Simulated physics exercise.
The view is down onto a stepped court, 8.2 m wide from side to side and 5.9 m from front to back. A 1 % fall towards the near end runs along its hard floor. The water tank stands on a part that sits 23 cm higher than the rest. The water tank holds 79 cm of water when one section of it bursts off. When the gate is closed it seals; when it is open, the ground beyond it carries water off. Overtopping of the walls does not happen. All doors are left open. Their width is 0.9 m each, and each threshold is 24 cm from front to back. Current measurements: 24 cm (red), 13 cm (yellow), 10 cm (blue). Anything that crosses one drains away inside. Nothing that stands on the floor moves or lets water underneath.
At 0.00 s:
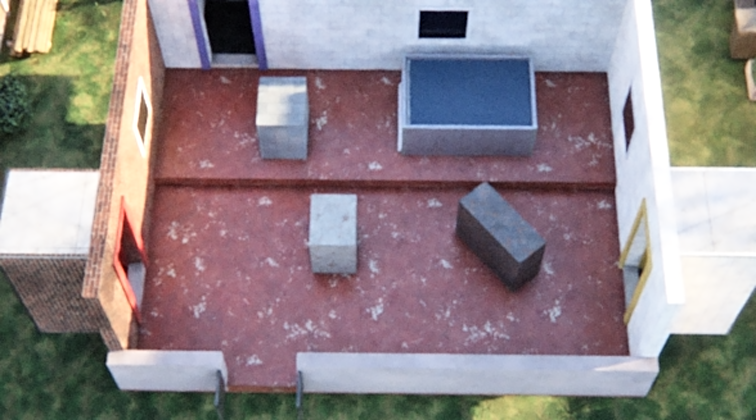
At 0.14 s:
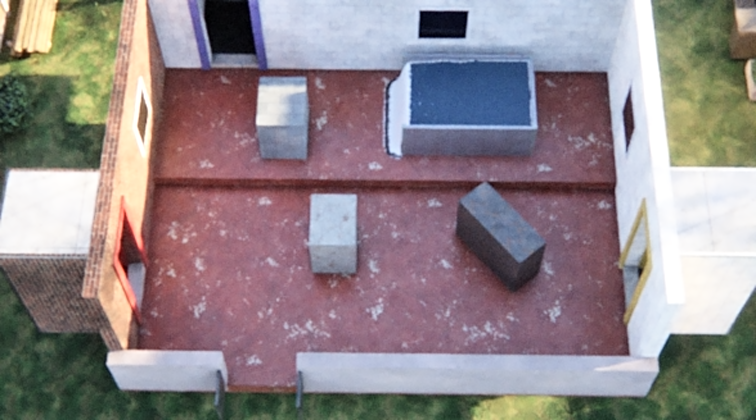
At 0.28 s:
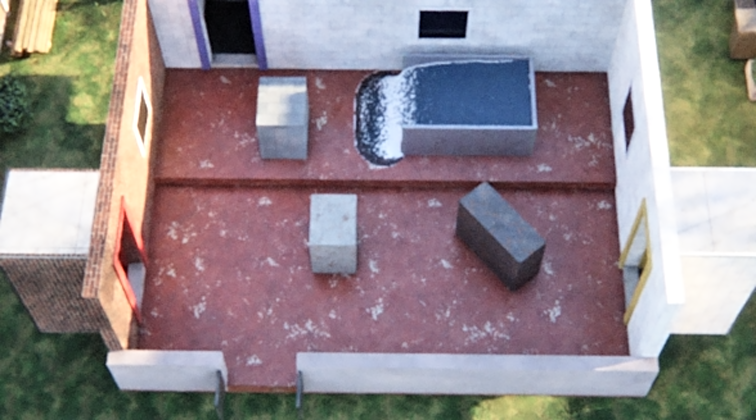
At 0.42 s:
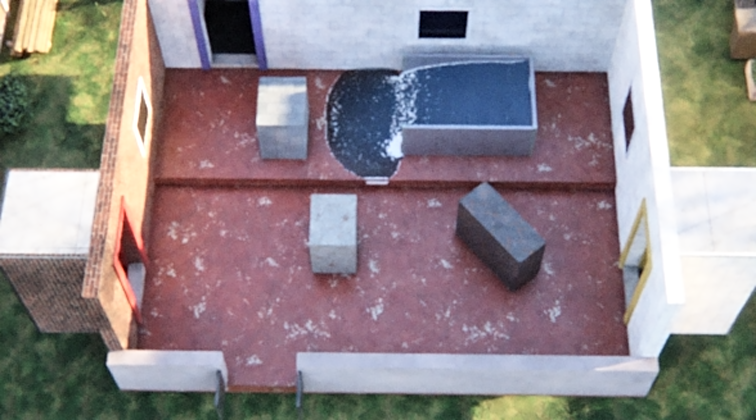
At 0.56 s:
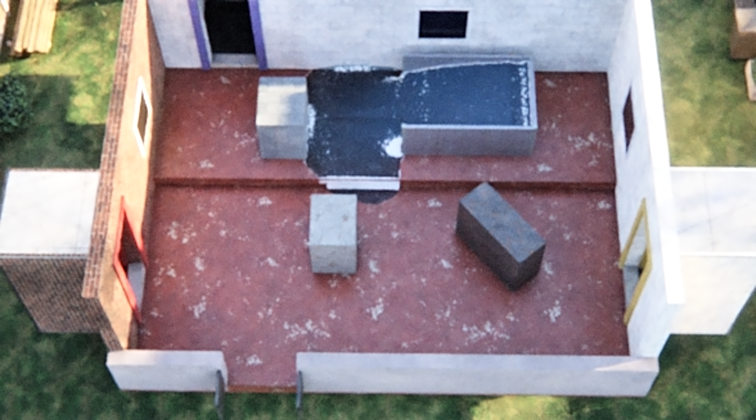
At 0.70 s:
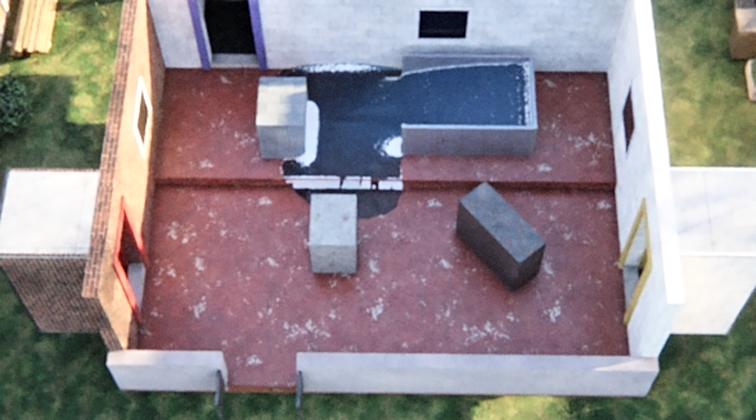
The clip shows a walled red courtyard seen from above, where dark water bursts from the left end of a raised rectangular tank, spreads across the floor, meets a pale block, and spills over the low step.
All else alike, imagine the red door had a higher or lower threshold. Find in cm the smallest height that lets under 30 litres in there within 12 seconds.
The smallest such height is close to 12.5 cm.
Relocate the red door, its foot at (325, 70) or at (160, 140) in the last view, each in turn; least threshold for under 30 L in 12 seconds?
19 and 13.0 cm.
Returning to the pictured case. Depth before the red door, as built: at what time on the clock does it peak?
Near 6.0 seconds.
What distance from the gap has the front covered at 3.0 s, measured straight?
Around 6.6 m out.
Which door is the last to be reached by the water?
Yellow.
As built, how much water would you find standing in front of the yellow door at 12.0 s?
Depth: Near 8.5 cm.
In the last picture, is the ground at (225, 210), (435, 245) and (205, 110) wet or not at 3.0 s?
Those three come out soaked, soaked and soaked, in that order.
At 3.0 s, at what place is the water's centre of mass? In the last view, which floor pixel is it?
Roughly (304, 156).
After 1.4 s water covers 20 % of the floor, deepest (46 cm) near (319, 132); it has not reached the red door.
After 3.0 s water covers 50 % of the floor, deepest (35 cm) near (135, 370); 15 cm at the red door, 0 litres in over its 24 cm threshold.
After 12.0 s water covers 85 % of the floor, deepest (12 cm) near (605, 376); 6 cm at the red door, 0 litres in over its 24 cm threshold.
At the red door as built, the water arrived by 2.2 s and peaked near 19 cm at 5.8 s.
Run again over the same 12 s with other heights there, 39 litres in over 11 cm, 17 litres over 14.5 cm. The limit of 30 litres is kept from about 12.5 cm up.
